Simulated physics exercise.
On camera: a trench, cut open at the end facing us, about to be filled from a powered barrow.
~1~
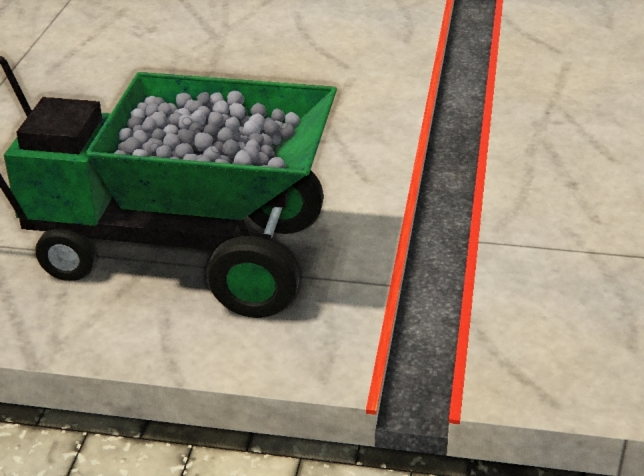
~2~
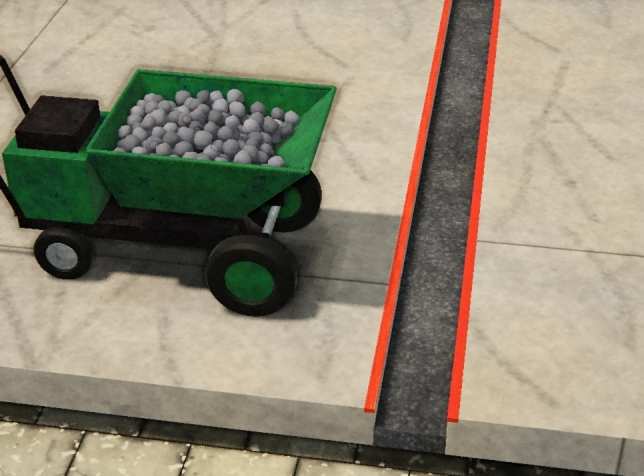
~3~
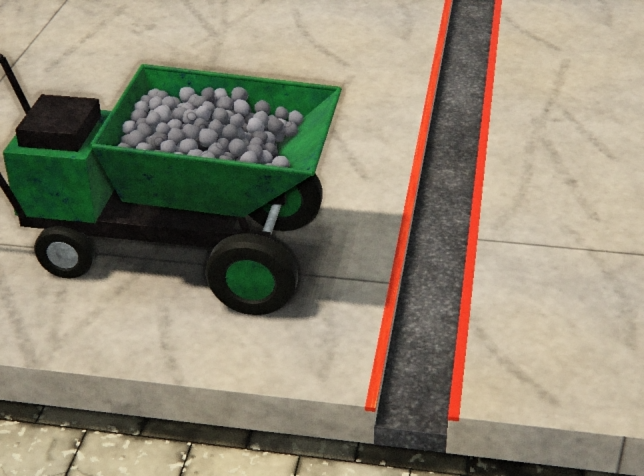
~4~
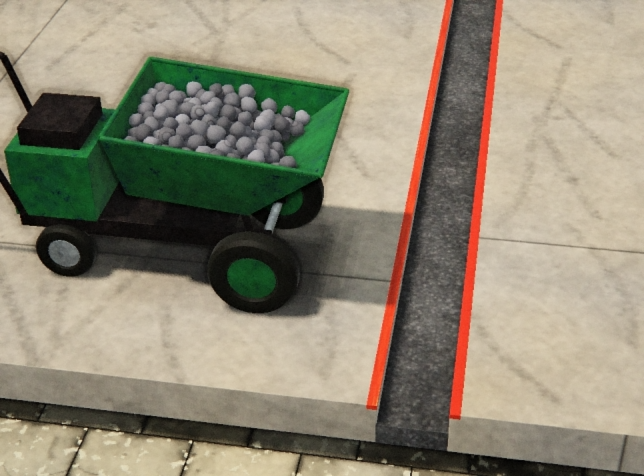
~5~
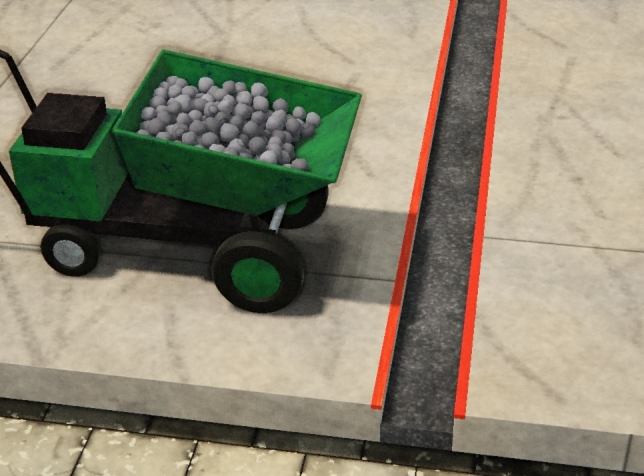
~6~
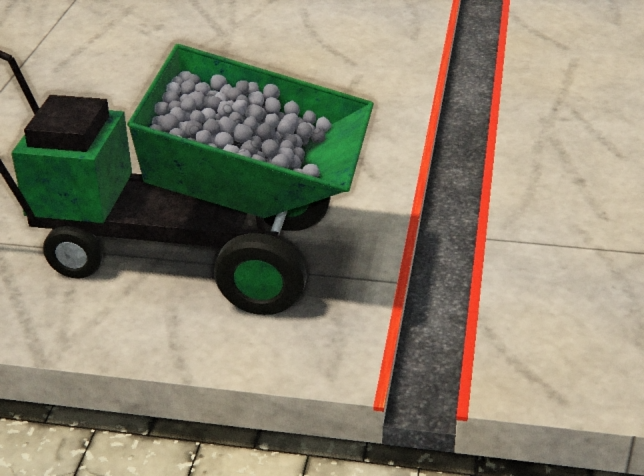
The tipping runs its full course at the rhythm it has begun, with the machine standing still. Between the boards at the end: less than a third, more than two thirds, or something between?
In the trench: From one third to two thirds.
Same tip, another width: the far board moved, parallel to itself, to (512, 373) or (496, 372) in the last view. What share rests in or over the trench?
In turn 80 and 80 in a hundred.
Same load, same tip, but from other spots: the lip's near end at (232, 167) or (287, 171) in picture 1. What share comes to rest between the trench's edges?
The first gives 50 %, the second 60 %.
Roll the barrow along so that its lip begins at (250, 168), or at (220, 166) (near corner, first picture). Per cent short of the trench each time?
The first gives 20 %, the second 40 %.
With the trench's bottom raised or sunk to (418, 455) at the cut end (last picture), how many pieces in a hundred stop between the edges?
It comes to 80 per cent or so.
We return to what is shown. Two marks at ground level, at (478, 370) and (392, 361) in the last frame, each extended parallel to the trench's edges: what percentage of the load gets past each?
Roughly 20 per cent, and 80 per cent.
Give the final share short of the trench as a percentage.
Roughly 0 in a hundred.
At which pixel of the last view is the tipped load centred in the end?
Near (455, 278).
Soon, skip tipped steeply; all in the skip.
A while on, skip tipped right over; about half in the skip; about half in or heaped over the trench; a small part beyond it; a stray few falling.
Towards the end, skip tipped right over; about a quarter in the skip; about half in or heaped over the trench; about a quarter beyond it.
Finally, skip tipped right over; about a quarter in the skip; about half in or heaped over the trench; about a quarter beyond it.
